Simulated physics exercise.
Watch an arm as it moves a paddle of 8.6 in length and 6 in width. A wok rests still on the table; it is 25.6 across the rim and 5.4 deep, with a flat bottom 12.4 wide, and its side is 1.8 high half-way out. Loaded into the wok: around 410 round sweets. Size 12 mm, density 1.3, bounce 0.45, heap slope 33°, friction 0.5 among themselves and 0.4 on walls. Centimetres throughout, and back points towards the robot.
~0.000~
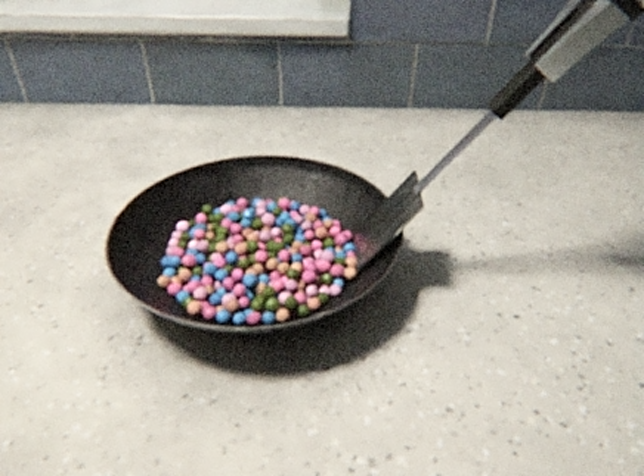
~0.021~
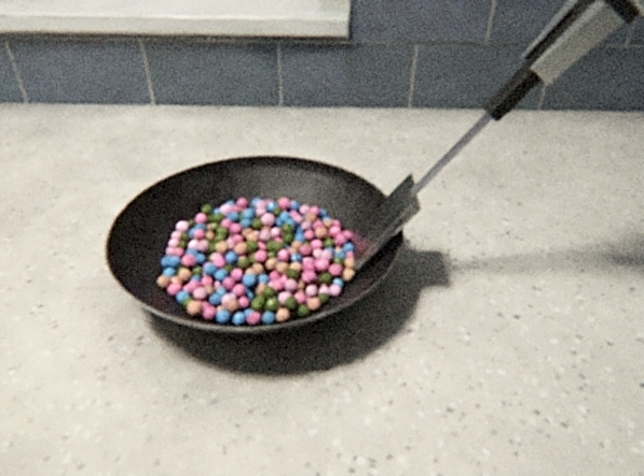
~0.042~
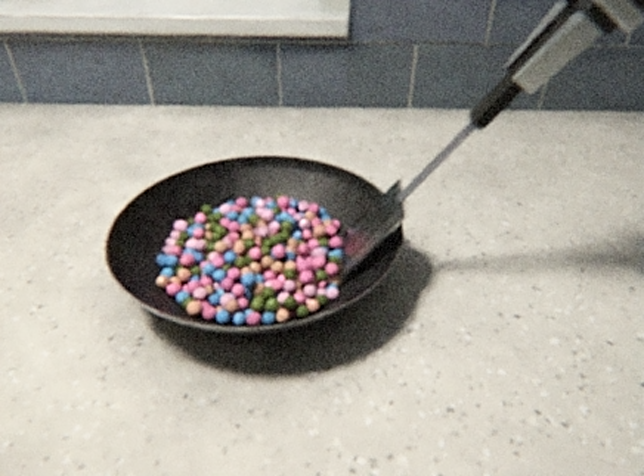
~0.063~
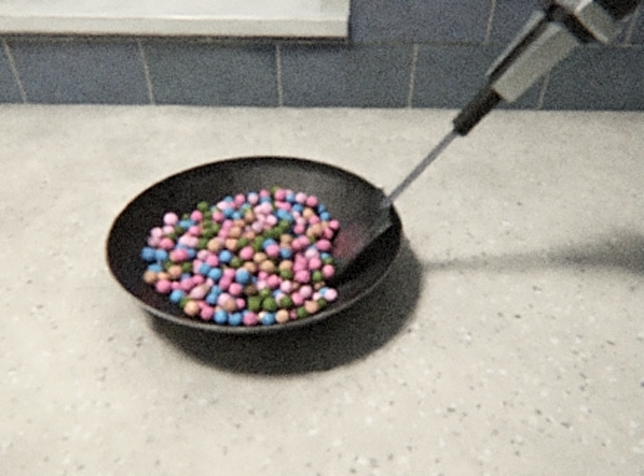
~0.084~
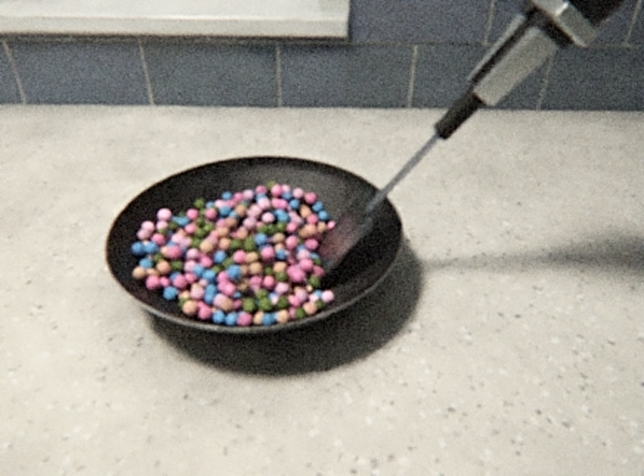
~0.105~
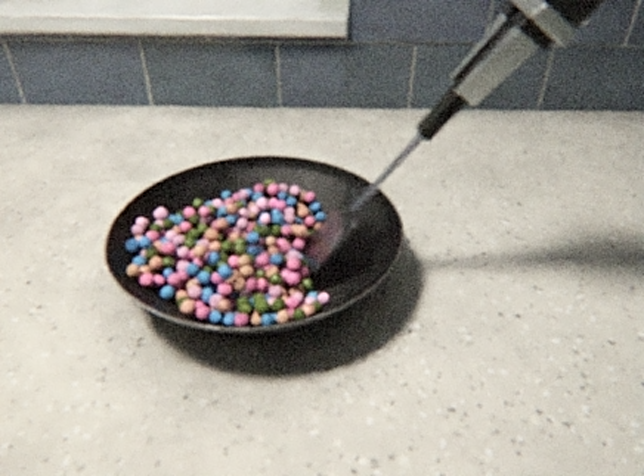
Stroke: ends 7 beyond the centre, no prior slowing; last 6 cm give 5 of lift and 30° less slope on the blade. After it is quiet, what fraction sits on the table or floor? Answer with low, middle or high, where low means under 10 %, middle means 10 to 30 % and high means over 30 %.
Low.
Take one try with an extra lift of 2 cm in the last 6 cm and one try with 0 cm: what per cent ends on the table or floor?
It works out to some 0 per cent for the first setting and some 0 per cent for the second.
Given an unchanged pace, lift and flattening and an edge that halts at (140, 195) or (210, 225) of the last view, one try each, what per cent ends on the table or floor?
25 % and 0 %.
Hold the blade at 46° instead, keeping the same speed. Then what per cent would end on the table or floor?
I'd put it at about 5 per cent.
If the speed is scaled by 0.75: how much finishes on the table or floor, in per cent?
That comes to some 0 per cent, roughly.
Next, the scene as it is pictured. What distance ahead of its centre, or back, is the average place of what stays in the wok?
The balance point lies close to 4.0 cm ahead.
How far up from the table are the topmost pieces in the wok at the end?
About 6.5 cm above the table.
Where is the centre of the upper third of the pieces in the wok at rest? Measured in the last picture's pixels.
(176, 234).
After 0.16 s, sloping 54°, highest piece 6 above the table; 407 in the wok.
After 0.22 s, sloping 40°, highest piece 6 above the table; 407 in the wok.
After 0.45 s, sloping 24°, highest piece 7 above the table; 384 in the wok, 20 on the table or floor, 3 on the blade or in flight.
After 1.50 s, sloping 24°, highest piece 6 above the table; 384 in the wok, 23 on the table or floor.
In the end, 384 in the wok, 23 on the table or floor. That is 6 % on the table or floor.
